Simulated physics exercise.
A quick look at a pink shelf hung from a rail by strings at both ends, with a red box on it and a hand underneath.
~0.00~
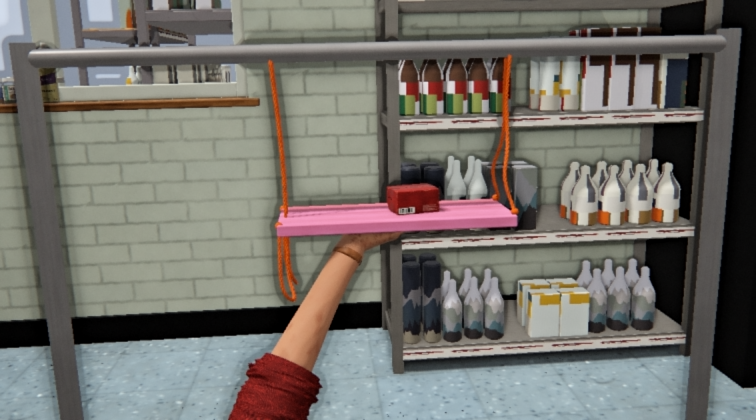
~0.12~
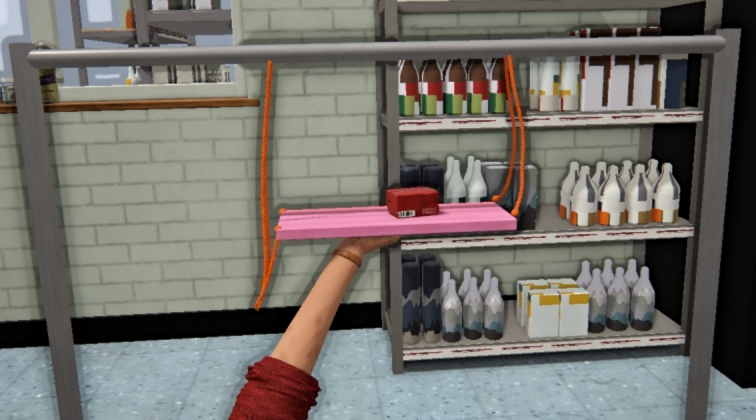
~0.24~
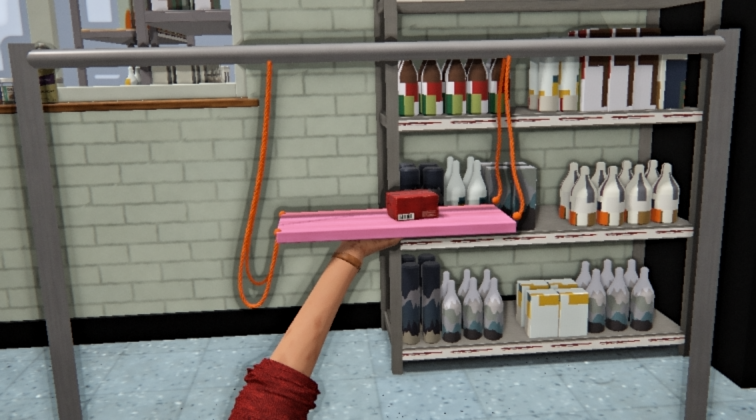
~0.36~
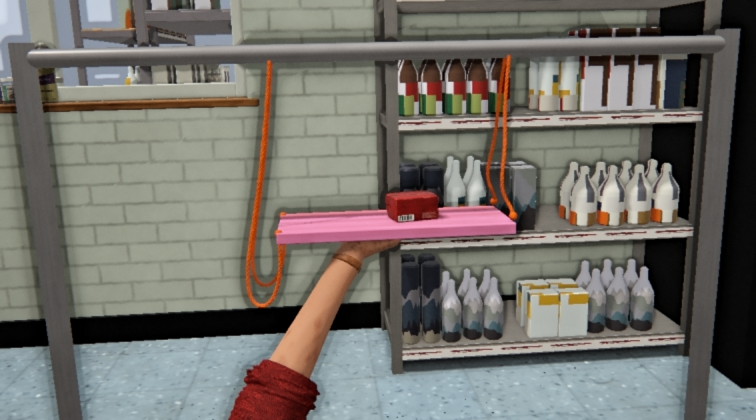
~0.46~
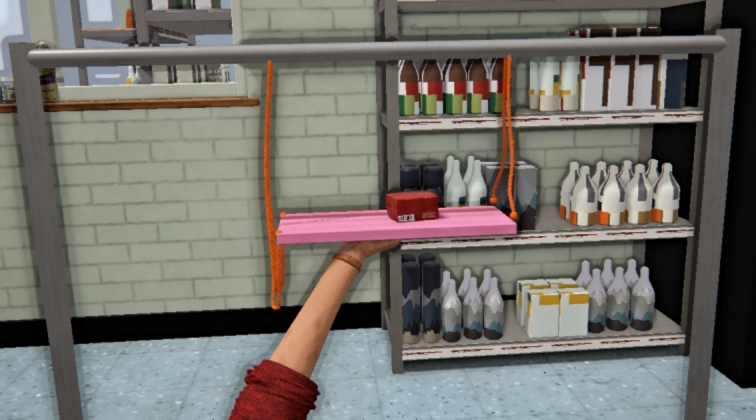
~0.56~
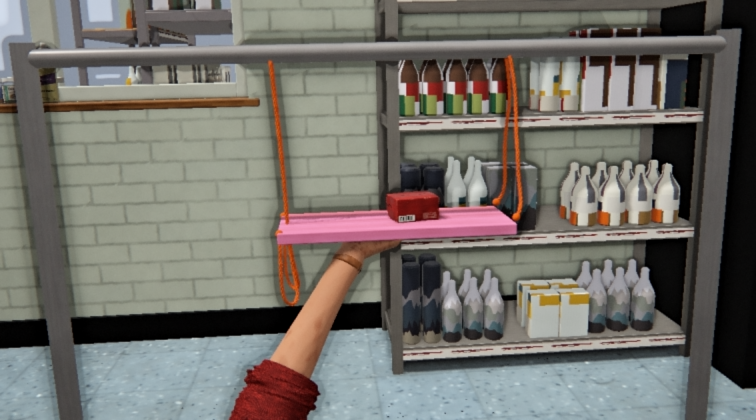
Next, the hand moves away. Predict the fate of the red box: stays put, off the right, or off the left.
It comes off at the left.
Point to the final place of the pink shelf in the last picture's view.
It comes to rest at (435, 295).
After 0.98 s, board tipped 17° down to the left; box sliding near (300, 280).
After 1.52 s, board tipped 36° down to the left; box on the floor.
After 2.06 s, board tipped 43° down to the left; box on the floor.
In the end, board tipped 43° down to the left; box on the floor. The red box slides off to the left.
